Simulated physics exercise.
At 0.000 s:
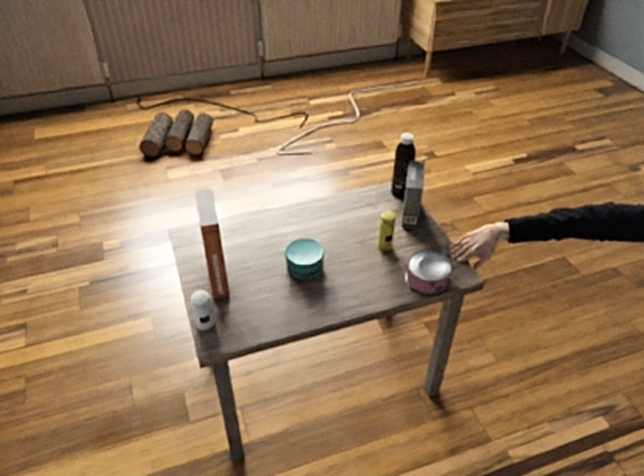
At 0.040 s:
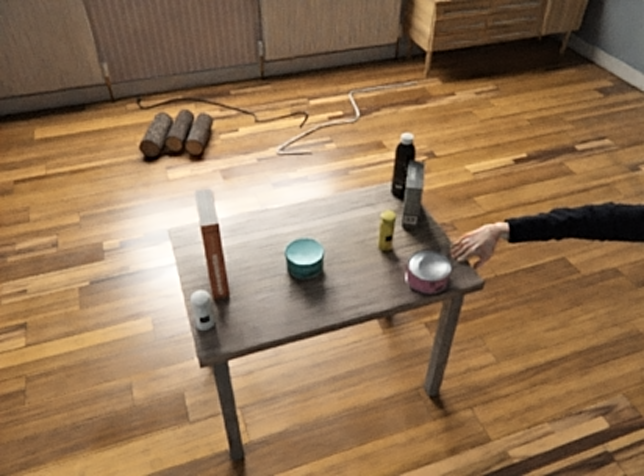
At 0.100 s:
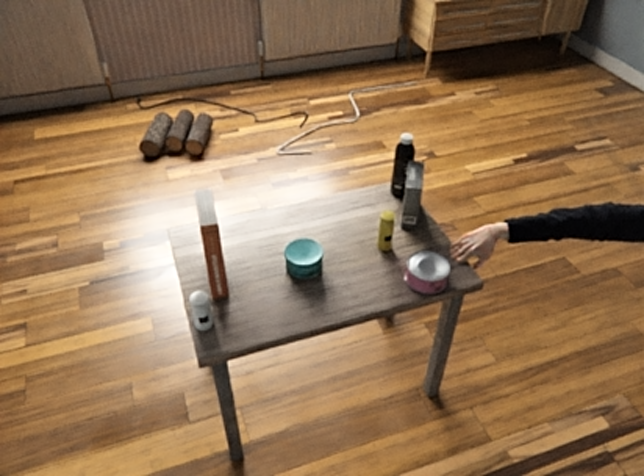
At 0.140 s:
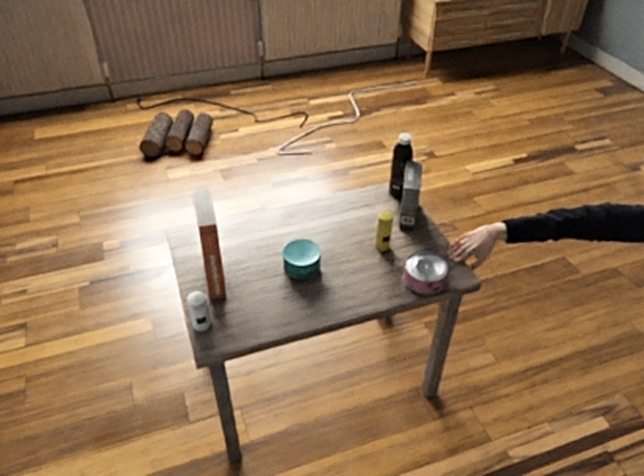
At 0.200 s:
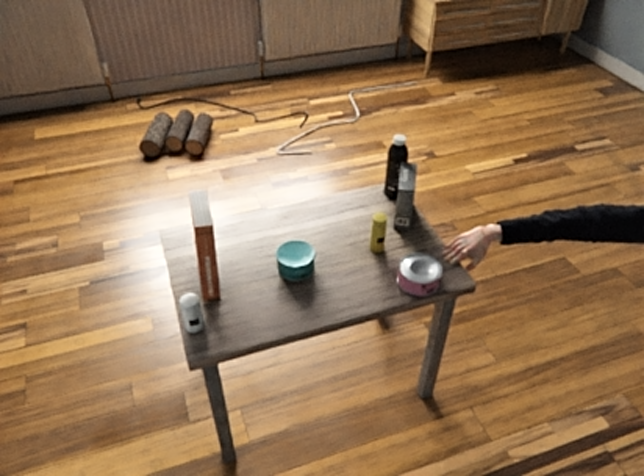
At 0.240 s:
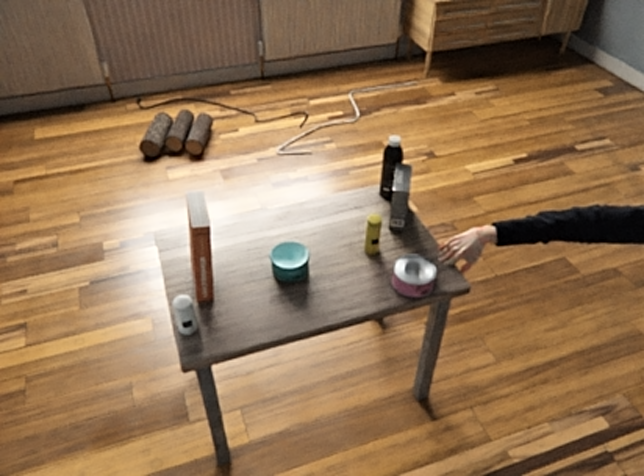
A dark-sleeved arm pushing a small wooden table slightly left across a wood floor, bottles, tubs and an orange book riding along.
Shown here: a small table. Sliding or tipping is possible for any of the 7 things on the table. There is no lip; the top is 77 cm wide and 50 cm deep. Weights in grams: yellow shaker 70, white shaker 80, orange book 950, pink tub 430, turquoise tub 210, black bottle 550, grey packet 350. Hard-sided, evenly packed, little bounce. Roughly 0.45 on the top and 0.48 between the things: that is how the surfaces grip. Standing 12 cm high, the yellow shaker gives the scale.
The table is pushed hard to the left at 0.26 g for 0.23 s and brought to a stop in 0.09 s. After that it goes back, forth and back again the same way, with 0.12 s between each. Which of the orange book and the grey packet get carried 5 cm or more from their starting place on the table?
Orange book - carried off, grey packet - carried off.
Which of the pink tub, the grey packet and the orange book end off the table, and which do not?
Observed: Pink tub remains in bounds; grey packet exits its support; orange book exits its support.
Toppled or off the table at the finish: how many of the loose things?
The tally is 4.
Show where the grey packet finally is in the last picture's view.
At pixel (475, 309) or so, give or take.
Around 0.84 s, orange book now off the table; grey packet at 11° to upright near (416, 194); black bottle on its side.
Around 1.24 s, table 9 cm from its start; grey packet now off the table; black bottle on its side; yellow shaker on its side.
Finally (2.5 s), off the table, orange book and grey packet; on their side or leaning hard on the table, yellow shaker and black bottle; the other 3 still in place (within 5 cm). In the last view, orange book near (217, 414), grey packet near (475, 309).
